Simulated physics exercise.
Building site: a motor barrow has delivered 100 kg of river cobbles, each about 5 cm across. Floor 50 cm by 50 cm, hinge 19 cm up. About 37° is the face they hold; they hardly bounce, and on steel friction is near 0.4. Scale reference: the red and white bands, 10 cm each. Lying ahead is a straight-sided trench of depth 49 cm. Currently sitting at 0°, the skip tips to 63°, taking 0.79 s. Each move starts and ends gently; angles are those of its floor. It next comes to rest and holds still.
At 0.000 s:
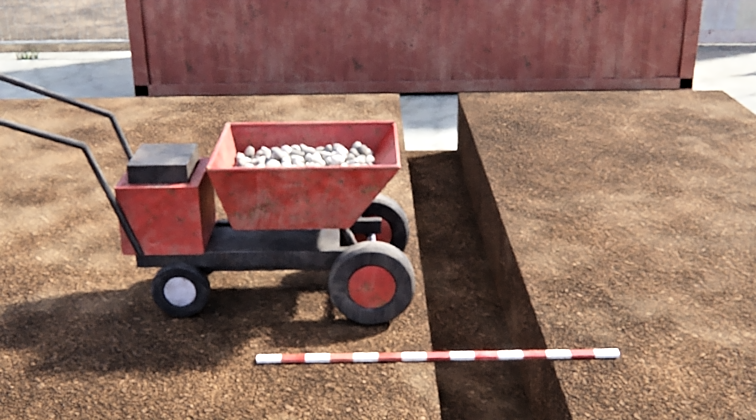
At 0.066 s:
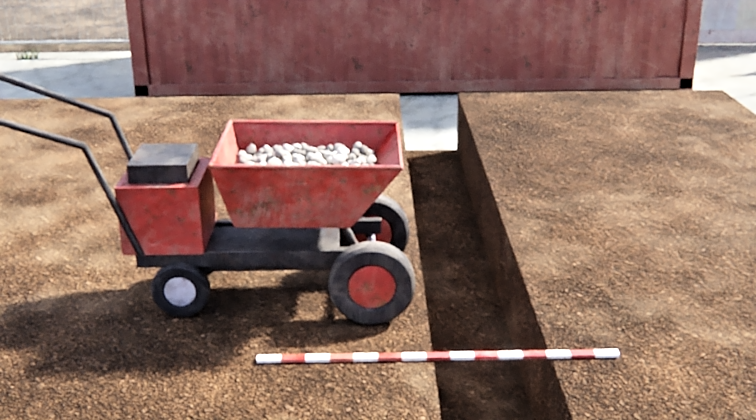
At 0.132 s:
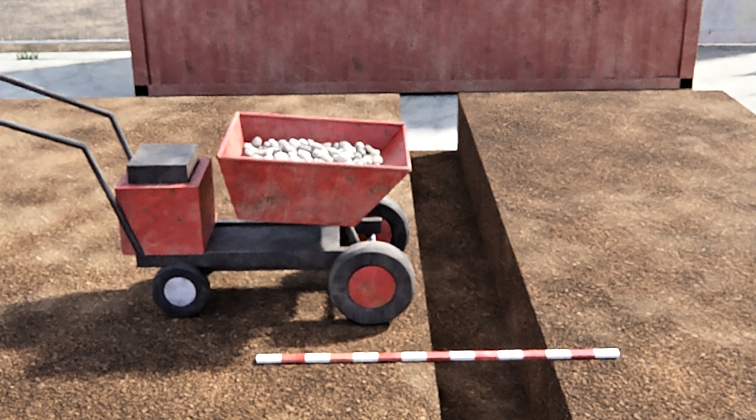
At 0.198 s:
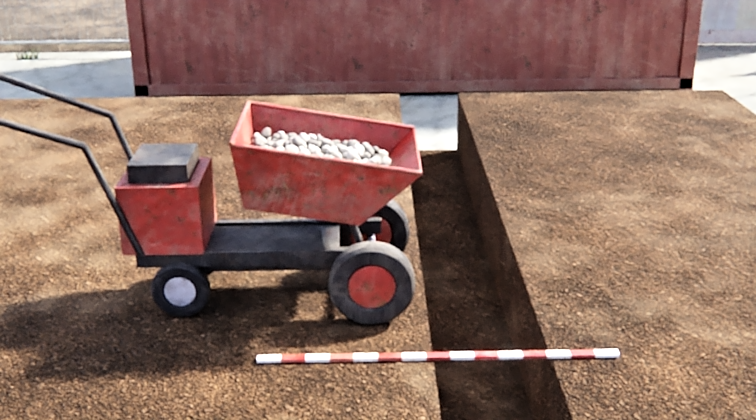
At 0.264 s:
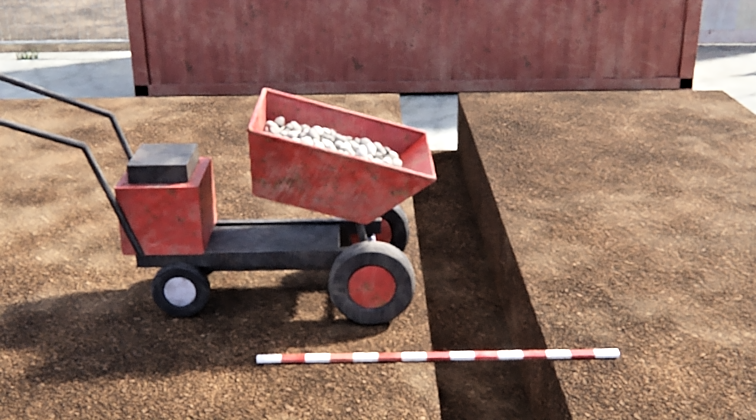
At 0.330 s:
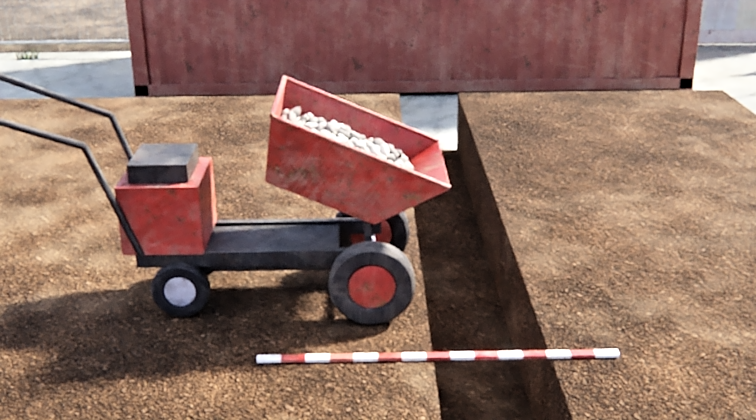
At the start, a red skip full of pale rounded stones sits level on a small wheeled barrow beside a straight trench, with a red and white pole lying across it. The skip then tilts gradually, its left end rising and its lip moving right over the trench, until it slopes clearly, still holding the stones.
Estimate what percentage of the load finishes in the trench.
Roughly 39 percent.
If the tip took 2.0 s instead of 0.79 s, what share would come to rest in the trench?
It would come to roughly 50 per cent.
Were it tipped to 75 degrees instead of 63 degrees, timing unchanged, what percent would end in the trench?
The trench would hold about 40% of it.
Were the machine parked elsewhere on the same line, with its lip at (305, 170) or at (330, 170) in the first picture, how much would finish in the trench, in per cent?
Around 80% for the first place and 80% for the second.
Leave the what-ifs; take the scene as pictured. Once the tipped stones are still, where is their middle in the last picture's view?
(526, 287).
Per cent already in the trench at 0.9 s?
Roughly 10% by that time.
After 0.6 s the floor is at 53°; 100 % in the skip; the foremost stones are at (461, 207).
After 0.9 s the floor is at 63°; 88 % in the skip, 10 % in the trench, 2 % past the trench; the foremost stones are at (544, 260).
After 1.2 s the floor is at 63°; 49 % in the skip, 15 % in the trench, 36 % past the trench; the foremost stones are at (660, 297).
After 3.2 s the floor is at 63°; 21 % in the skip, 39 % in the trench, 39 % past the trench; the foremost stones are past the picture's edge.
